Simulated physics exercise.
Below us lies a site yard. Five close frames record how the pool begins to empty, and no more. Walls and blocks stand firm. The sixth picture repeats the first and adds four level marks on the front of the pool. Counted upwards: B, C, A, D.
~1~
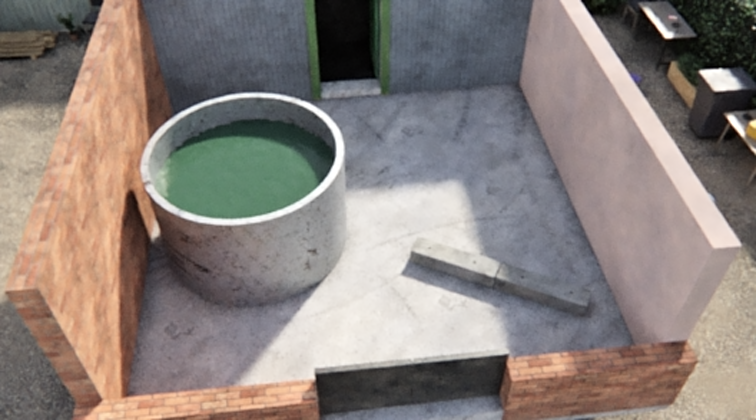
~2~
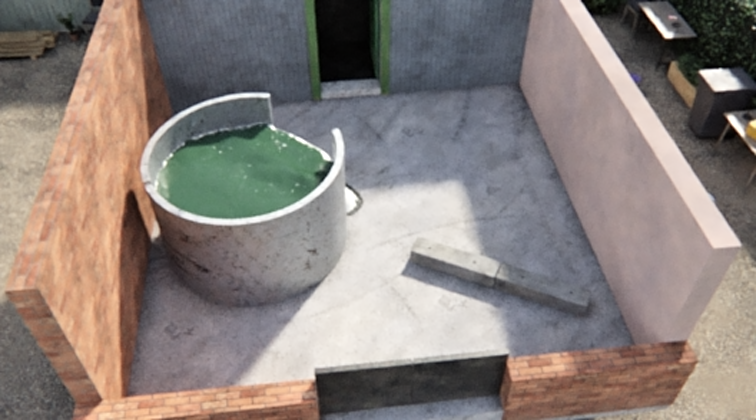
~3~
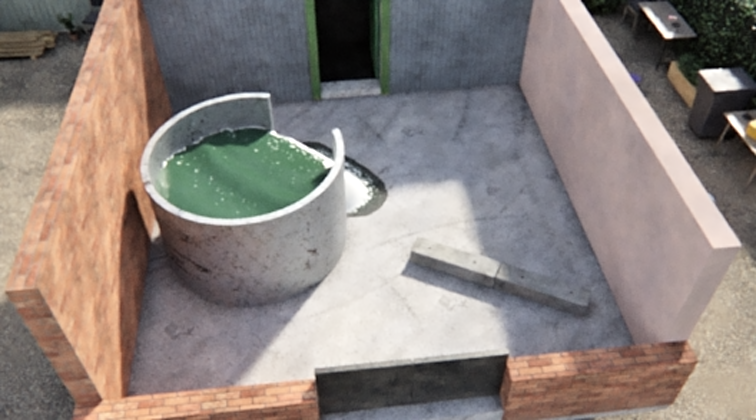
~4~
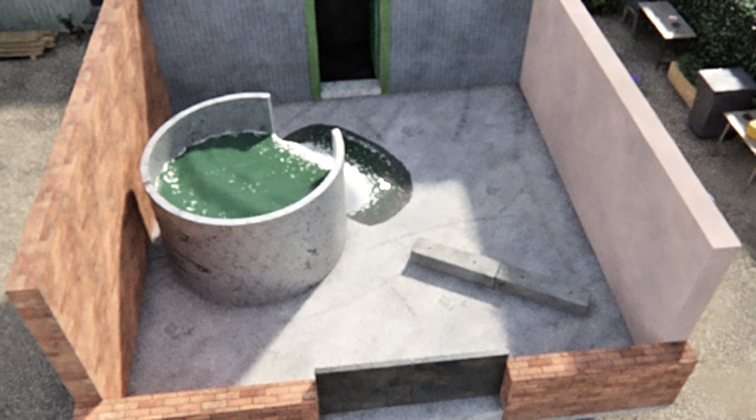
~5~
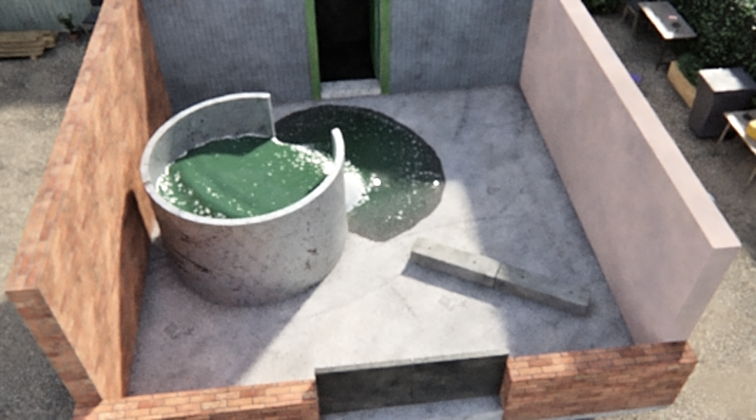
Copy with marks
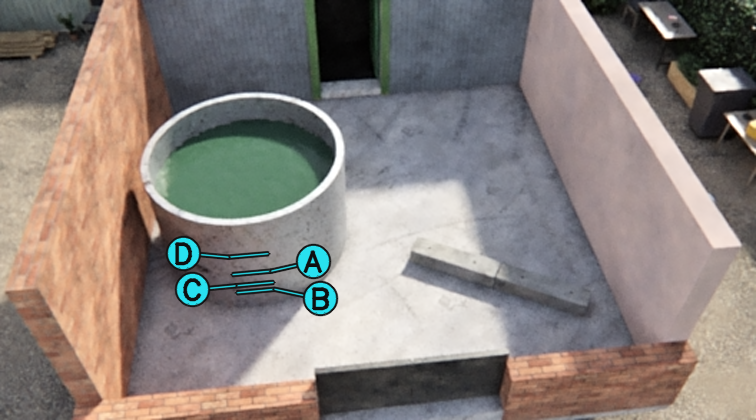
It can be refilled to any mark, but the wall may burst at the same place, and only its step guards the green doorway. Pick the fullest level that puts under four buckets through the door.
Use level C.
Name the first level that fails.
It is A.
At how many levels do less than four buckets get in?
Two.
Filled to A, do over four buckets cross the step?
Yes, that goes wrong.
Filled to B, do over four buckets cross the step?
No, that is safe.
On the marked copy, A at (252, 272); B at (255, 291); C at (254, 284); D at (248, 255); from the bottom up B, C, A, D.
For level A, about 9 bucketfuls get in.
For level B, nothing gets over.
For level C, a bucket or two gets in.
For level D, dozens of bucketfuls pour in.
